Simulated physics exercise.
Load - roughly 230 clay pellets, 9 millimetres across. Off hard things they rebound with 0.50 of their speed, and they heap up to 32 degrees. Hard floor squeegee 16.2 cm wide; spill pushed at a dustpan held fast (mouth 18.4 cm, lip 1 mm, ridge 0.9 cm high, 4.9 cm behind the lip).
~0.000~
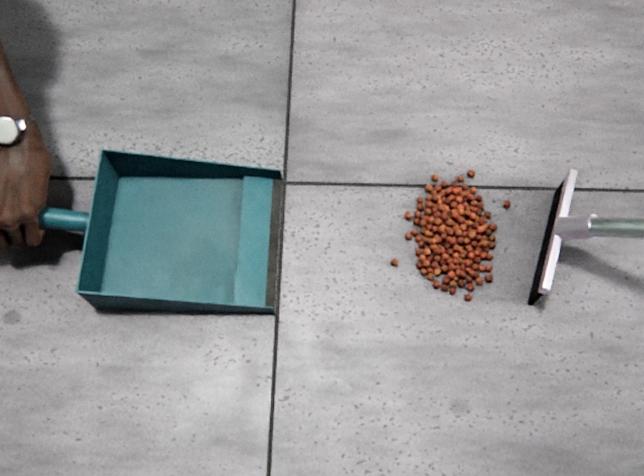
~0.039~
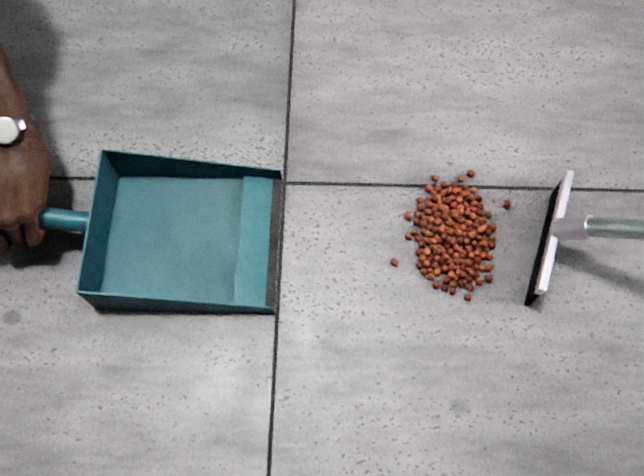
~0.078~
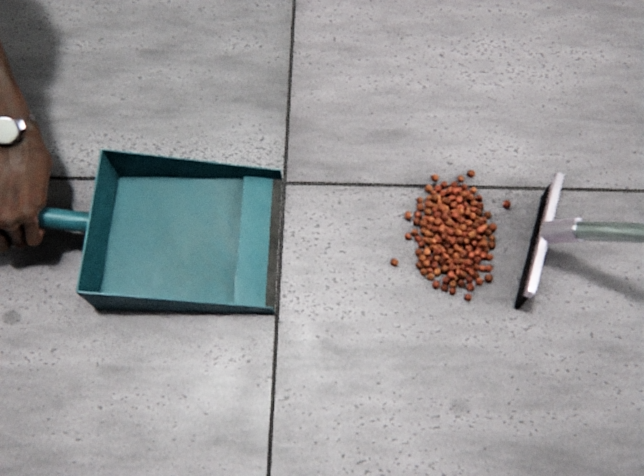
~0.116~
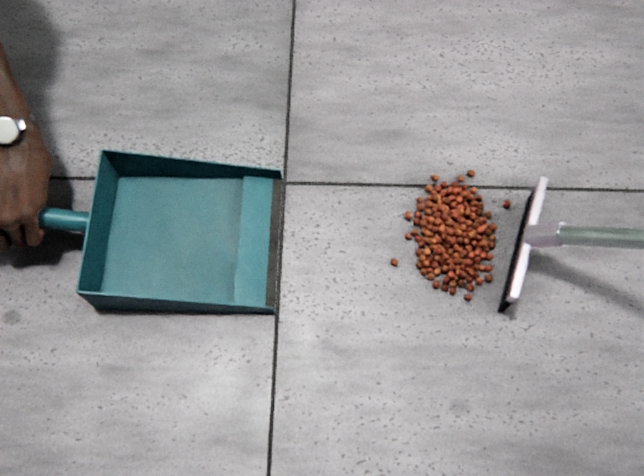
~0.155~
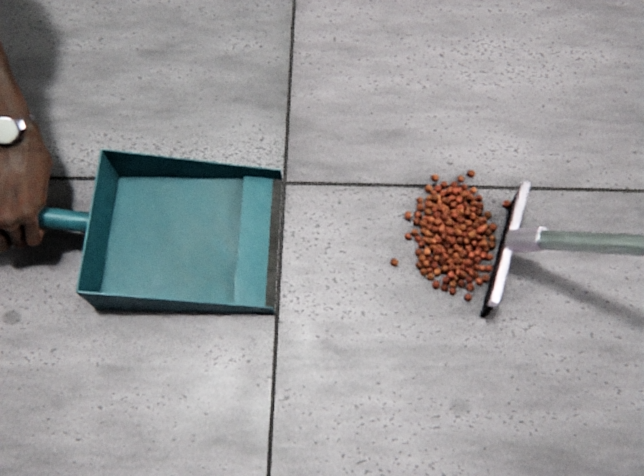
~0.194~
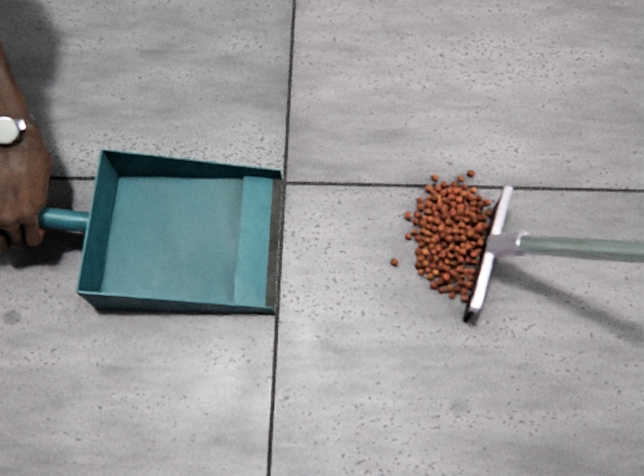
A squeegee slid left across the gray tiled floor and pressed into the right side of a heap of small reddish-brown pellets, while a hand on the left kept a teal dustpan still.
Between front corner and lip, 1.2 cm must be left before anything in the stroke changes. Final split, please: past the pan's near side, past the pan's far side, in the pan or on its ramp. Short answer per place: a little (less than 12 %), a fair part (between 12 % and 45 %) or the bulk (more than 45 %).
Near side - a little, far side - a little, pan - a little.
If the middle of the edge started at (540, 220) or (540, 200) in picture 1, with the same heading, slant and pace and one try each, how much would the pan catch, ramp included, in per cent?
Roughly 15 % and 15 %.
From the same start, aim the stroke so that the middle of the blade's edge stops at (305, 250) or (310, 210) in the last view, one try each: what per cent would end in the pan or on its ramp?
I'd expect around 20 percent, then around 25 percent.
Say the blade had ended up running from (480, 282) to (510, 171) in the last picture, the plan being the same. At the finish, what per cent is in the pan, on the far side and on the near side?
Split: Pan = 25, far = 30, near = 0.
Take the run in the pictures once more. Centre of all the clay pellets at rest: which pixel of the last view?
Somewhere near (343, 220) in the last picture.
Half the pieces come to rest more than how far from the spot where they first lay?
Some 14 cm.
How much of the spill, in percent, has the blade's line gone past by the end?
Roughly 50 percent of it.
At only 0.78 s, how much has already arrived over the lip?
Around 5 per cent of the load.
After 0.39 s, middle of the blade 15 cm from the lip; 0 % over the lip, far side 5 %, near side 0 %.
Then, at 0.52 s, middle of the blade 7 cm from the lip; 0 % over the lip, far side 10 %, near side 5 %.
After 0.78 s, middle of the blade 4 cm from the lip; 5 % over the lip, far side 10 %, near side 5 %.
At rest (1.2 s), near side 5 %, far side 10 %, pan 5 %, in front of the lip or behind the blade 85 %.
